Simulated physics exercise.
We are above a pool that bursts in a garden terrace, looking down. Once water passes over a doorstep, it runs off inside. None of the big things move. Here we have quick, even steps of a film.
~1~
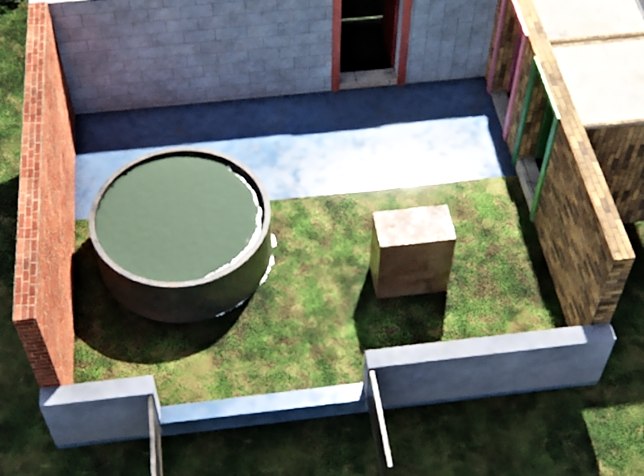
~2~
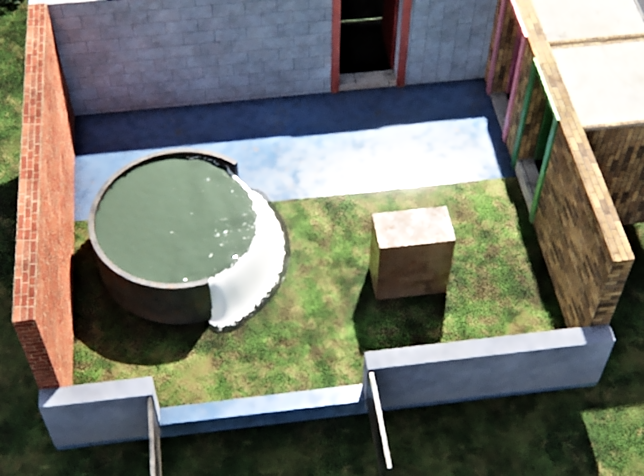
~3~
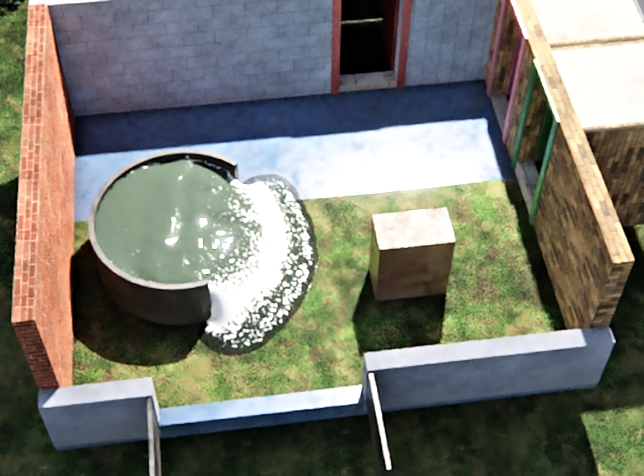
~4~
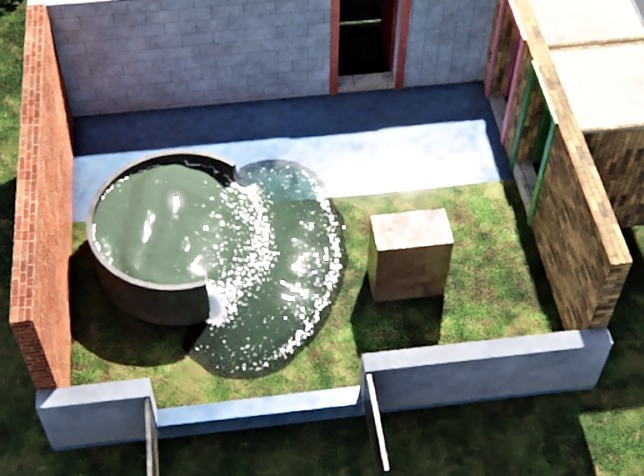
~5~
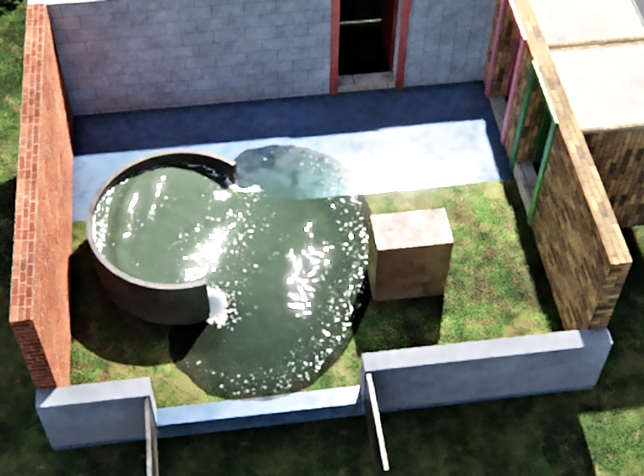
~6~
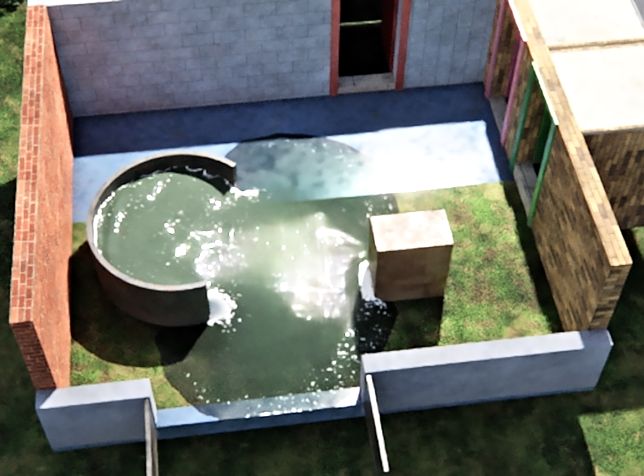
A walled garden terrace with grass and a pale paved strip is seen from above, the view staying still. A round, dark-walled pool of green water stands at left near a red brick wall, with a pale box-shaped block right of centre and a brown wall at right. The pool's right side bursts open, and white, foaming water pours out, fanning across grass and paving to the block.
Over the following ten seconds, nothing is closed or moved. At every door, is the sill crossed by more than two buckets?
The red door: No; the pink door: Yes; the green door: No.
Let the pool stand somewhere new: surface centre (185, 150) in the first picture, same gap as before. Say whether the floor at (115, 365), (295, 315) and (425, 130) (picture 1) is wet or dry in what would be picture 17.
Going through the three places: Out of reach, in the spill, in the spill.
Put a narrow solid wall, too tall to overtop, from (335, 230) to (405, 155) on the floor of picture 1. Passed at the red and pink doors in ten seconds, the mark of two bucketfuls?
Note: Red door rises above; pink door rises above.
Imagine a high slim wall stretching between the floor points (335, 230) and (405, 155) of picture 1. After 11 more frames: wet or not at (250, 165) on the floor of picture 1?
There: Dry.
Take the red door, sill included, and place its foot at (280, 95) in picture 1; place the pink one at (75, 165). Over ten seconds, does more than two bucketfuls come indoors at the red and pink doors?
I'd put the red door as under and the pink door as over.
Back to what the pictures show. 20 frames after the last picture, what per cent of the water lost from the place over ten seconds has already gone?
My figure: 50 percent.
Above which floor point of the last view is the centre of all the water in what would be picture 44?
Close to (366, 222).
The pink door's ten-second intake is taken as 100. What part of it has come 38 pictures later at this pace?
Roughly 80 percent.
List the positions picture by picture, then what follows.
The pool at (181, 217) is whole and still, in the first frame.
Water pours out at (265, 248) and has run to (216, 326), in the second frame.
The front is at (278, 180), out from the gap at (265, 252), in the third frame.
The front is at (283, 164), out from the gap at (263, 255), in the fourth frame.
The front is at (297, 150), out from the gap at (263, 255), in the fifth frame.
The front is at (342, 147), out from the gap at (263, 257), in the sixth frame.
A moment on, water covers 55 % of the floor; the red door wet at the sill, nothing in, the pink door not reached, the green door not reached.
Next, water covers 70 % of the floor; the red door wet at the sill, nothing in, the pink door under two buckets in, the green door wet at the sill, nothing in.
Then, water covers 70 % of the floor; the red door wet at the sill, nothing in, the pink door far over two buckets in, the green door under two buckets in.
Later, water covers 80 % of the floor; the red door wet at the sill, nothing in, the pink door far over two buckets in, the green door under two buckets in.
In the end, water covers 100 % of the floor; the red door under two buckets in, the pink door far over two buckets in, the green door under two buckets in.
